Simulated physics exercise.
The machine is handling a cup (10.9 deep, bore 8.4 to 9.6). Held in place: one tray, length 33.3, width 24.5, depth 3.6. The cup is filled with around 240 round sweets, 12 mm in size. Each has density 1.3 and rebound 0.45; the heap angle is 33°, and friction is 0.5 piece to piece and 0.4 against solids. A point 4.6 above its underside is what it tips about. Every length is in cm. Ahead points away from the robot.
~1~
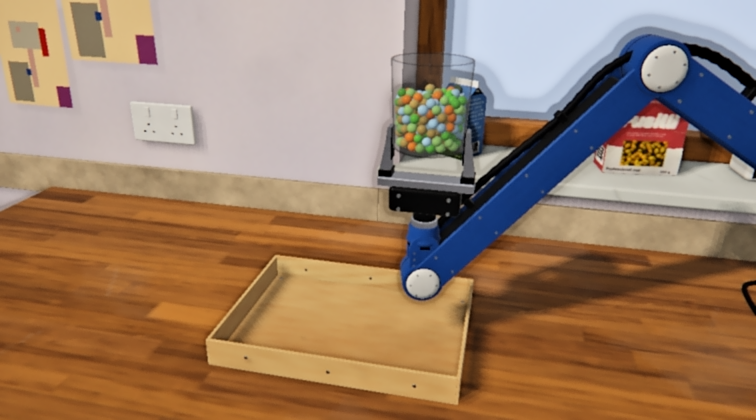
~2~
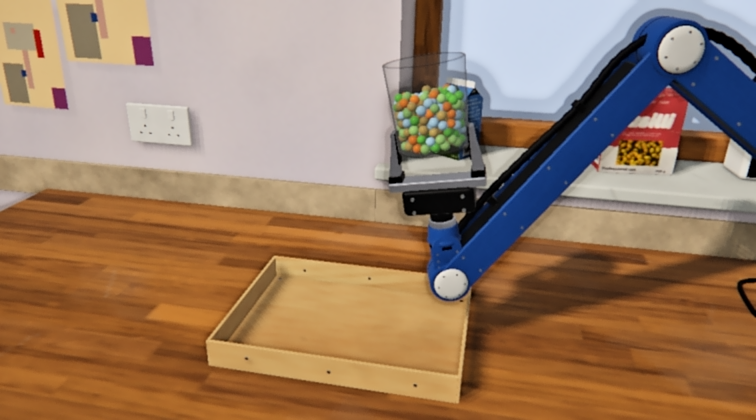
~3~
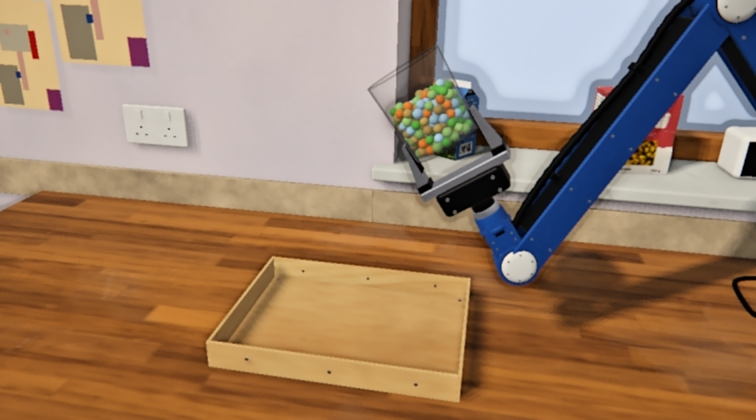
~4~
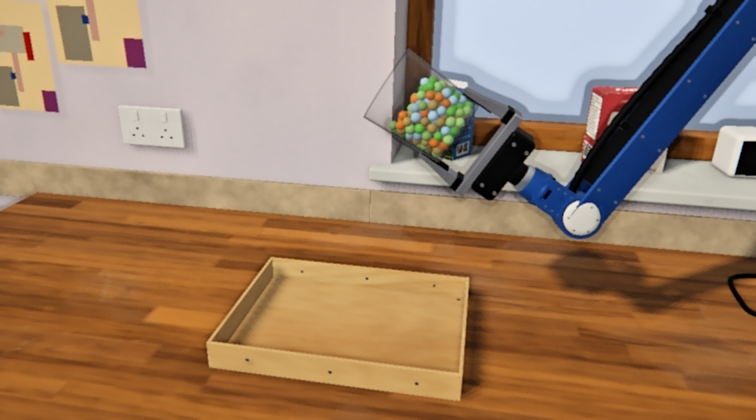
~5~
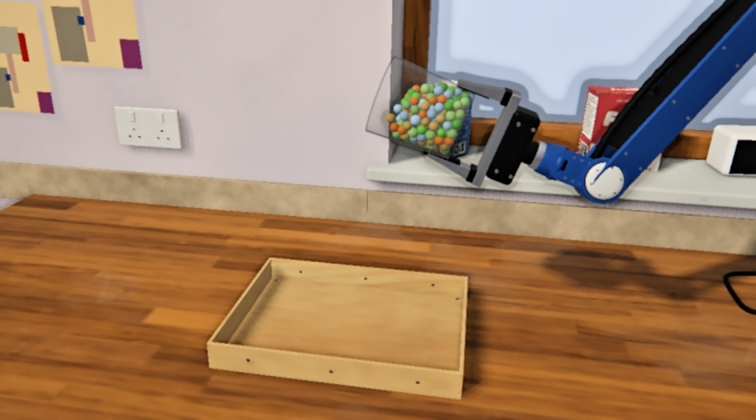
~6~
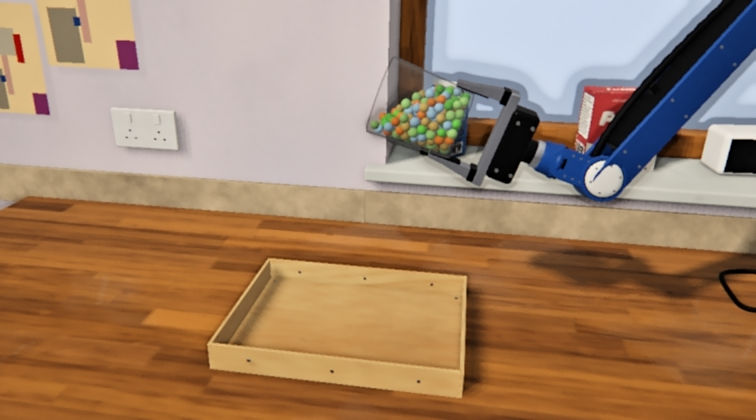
To begin with, a blue robotic arm holds a clear cup of colourful round sweets upright above a wooden tray on a wooden worktop. The arm swings its lower joint rightward and tilts the cup steeply to the left. The sweets then shift toward the rim, still inside, while the tray stays empty.
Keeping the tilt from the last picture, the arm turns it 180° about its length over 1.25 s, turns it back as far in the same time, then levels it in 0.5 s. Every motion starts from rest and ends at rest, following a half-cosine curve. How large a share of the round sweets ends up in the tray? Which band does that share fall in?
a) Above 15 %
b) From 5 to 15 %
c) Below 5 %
From 5 to 15 % (b).
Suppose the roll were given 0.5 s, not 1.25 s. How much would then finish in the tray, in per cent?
Then roughly 10 %.
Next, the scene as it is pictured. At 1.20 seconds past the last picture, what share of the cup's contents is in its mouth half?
Something near 35 in a hundred.
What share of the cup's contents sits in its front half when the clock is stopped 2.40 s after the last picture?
About 35 percent, I'd say.
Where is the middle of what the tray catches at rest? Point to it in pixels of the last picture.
I'd place it near (319, 321) in the last picture.
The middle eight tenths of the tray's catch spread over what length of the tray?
About 18 cm.
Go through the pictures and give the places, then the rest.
In the first frame, cup middle at (431, 106), upright; upper third of the load around (430, 102), from x 400 to 460, top at y 90; 235 in the cup.
In the second frame, cup middle at (429, 106), tipped 10°; upper third of the load around (433, 103), from x 395 to 460, top at y 90.
In the third frame, cup middle at (426, 107), tipped 34°; upper third of the load around (437, 103), from x 395 to 470, top at y 85.
In the fourth frame, cup middle at (423, 109), tipped 59°; upper third of the load around (436, 100), from x 395 to 470, top at y 80.
In the fifth frame, cup middle at (422, 110), tipped 72°; upper third of the load around (438, 101), from x 390 to 465, top at y 85.
In the sixth frame, cup middle at (422, 110), tipped 72°; upper third of the load around (439, 104), from x 375 to 465, top at y 90; 235 in the cup.
Then, 1.20 s later, tipped 72°, highest piece 37 above the table; 226 in the cup, 8 in the tray, 1 in flight or on a rim.
Then, 2.40 s later, tipped 72°, highest piece 37 above the table; 213 in the cup, 21 in the tray, 1 in flight or on a rim.
Then, 3.20 s later, upright, highest piece 39 above the table; 210 in the cup, 25 in the tray.
Then, 3.90 s later, upright, highest piece 38 above the table; 210 in the cup, 25 in the tray.
At rest, 210 in the cup, 25 in the tray. That is 11 % in the tray.
